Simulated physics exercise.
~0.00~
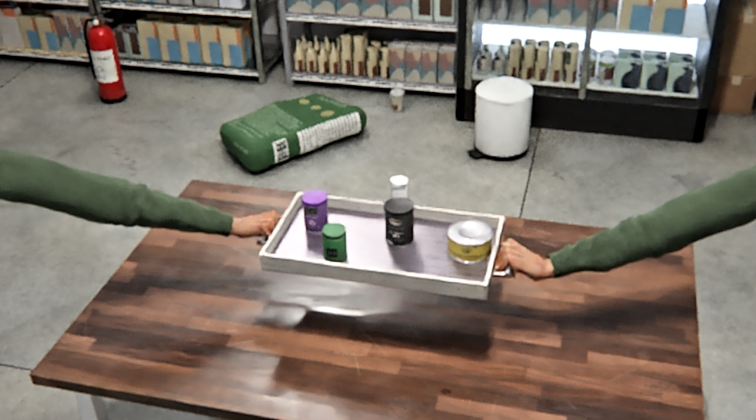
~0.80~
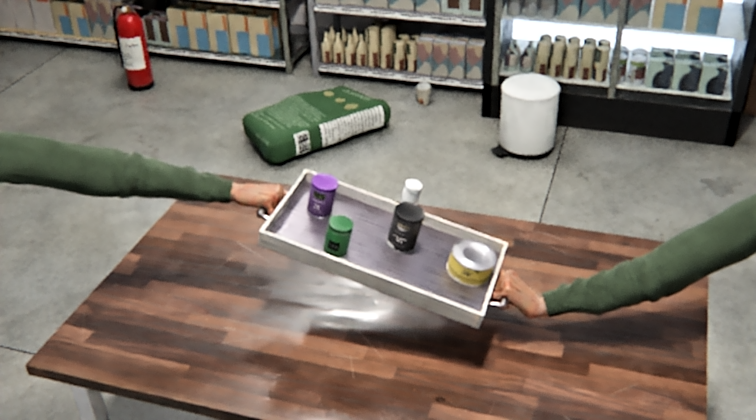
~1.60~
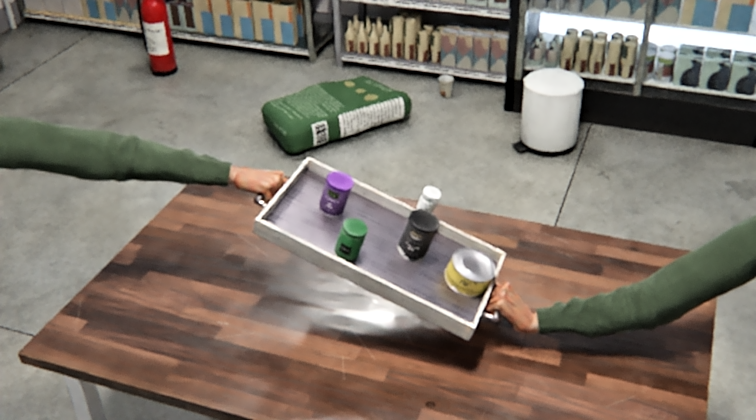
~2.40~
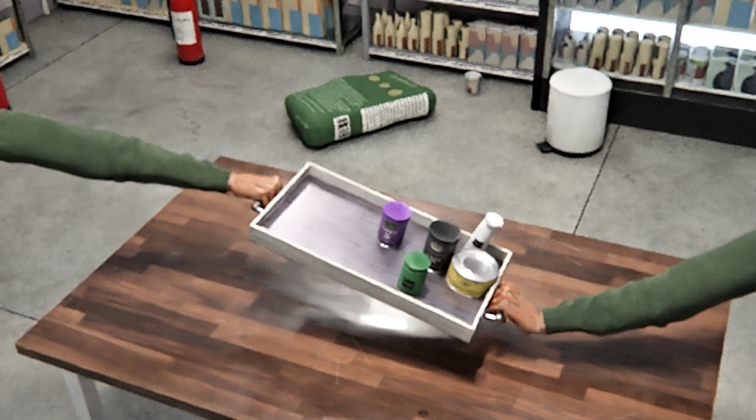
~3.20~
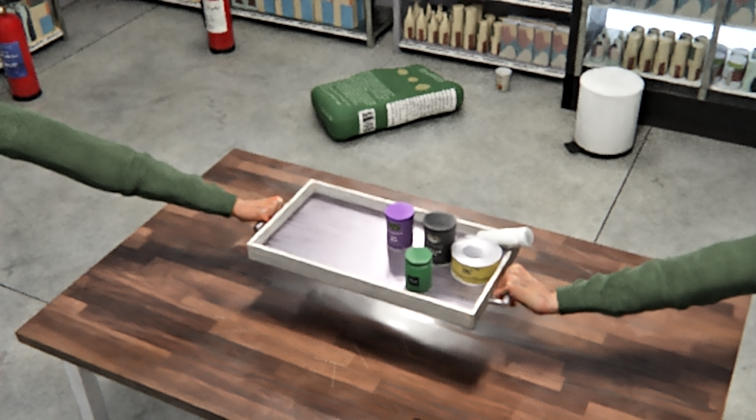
Two hands tipped a tray down to the right above a wooden table, and the purple, green and black containers slid toward the yellow tub before the tray was brought nearly level, leaving the white shaker toppled at the right end.
